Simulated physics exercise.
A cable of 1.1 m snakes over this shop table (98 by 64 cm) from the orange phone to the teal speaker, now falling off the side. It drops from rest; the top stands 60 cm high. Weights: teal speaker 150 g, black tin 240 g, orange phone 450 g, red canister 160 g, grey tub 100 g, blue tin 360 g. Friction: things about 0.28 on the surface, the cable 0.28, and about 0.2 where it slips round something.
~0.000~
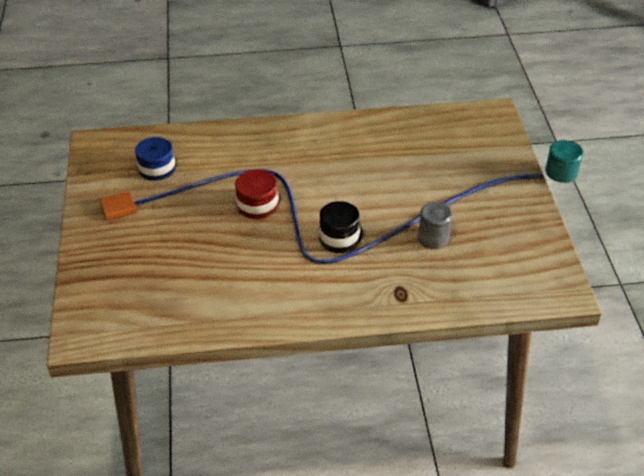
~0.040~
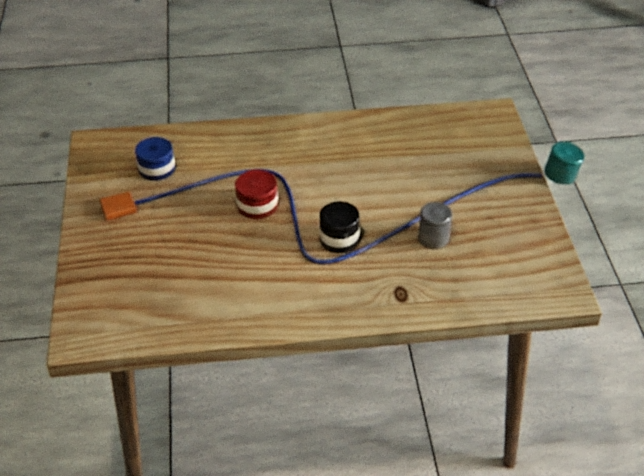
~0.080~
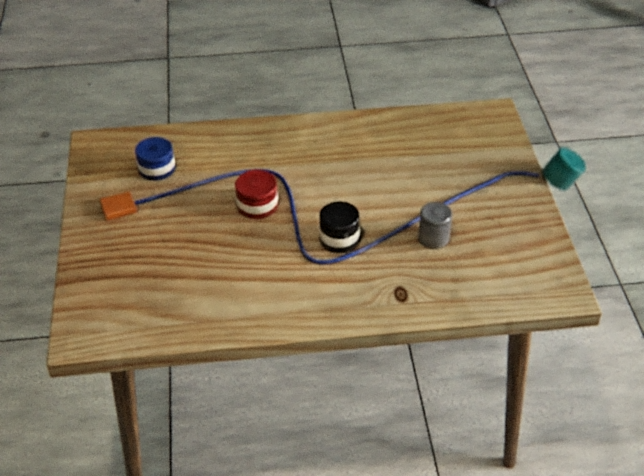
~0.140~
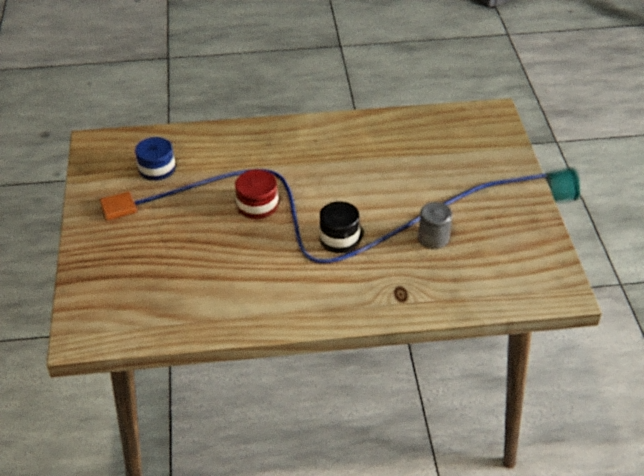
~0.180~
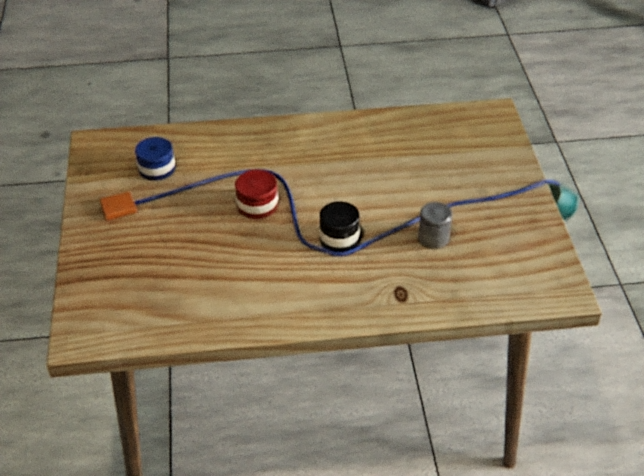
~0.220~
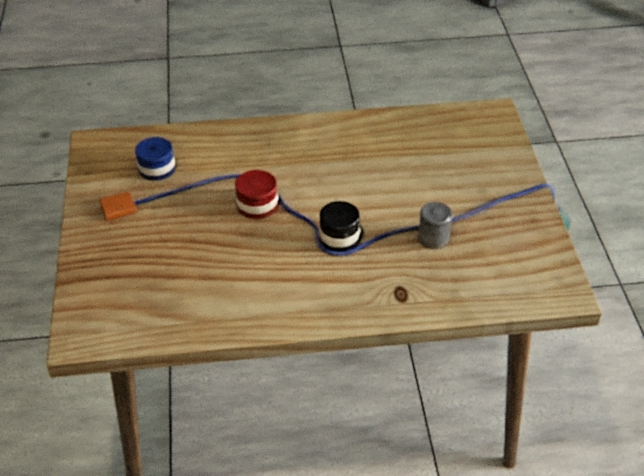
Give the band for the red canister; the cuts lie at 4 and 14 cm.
Result: Red canister slides into the middle band.
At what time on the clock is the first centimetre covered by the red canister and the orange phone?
About: Red canister 0.30 s, orange phone 0.50 s.
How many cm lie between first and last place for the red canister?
Red canister 8 cm.
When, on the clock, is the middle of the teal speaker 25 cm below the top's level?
That is: 0.40 s.
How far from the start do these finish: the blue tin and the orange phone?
Blue tin 0 cm, orange phone 2 cm.
At 0.5 s, the cable's tail end at (138, 204); red canister 7 cm off its start, teal speaker over the edge, black tin 7 cm off its start.
At 0.7 s, the cable's tail end at (145, 207); red canister 8 cm off its start, teal speaker over the edge, black tin 11 cm off its start.
At 1.0 s, the cable's tail end at (145, 207); red canister 8 cm off its start at (242, 212), black tin 11 cm off its start at (356, 178), teal speaker over the edge.
At 1.2 s, the cable's tail end at (145, 207); red canister 8 cm off its start, black tin 11 cm off its start, teal speaker over the edge.
At 2.4 s, the cable's tail end at (145, 207); red canister 9 cm off its start at (242, 212), black tin 11 cm off its start at (356, 178), orange phone 2 cm off its start at (127, 204), teal speaker over the edge.
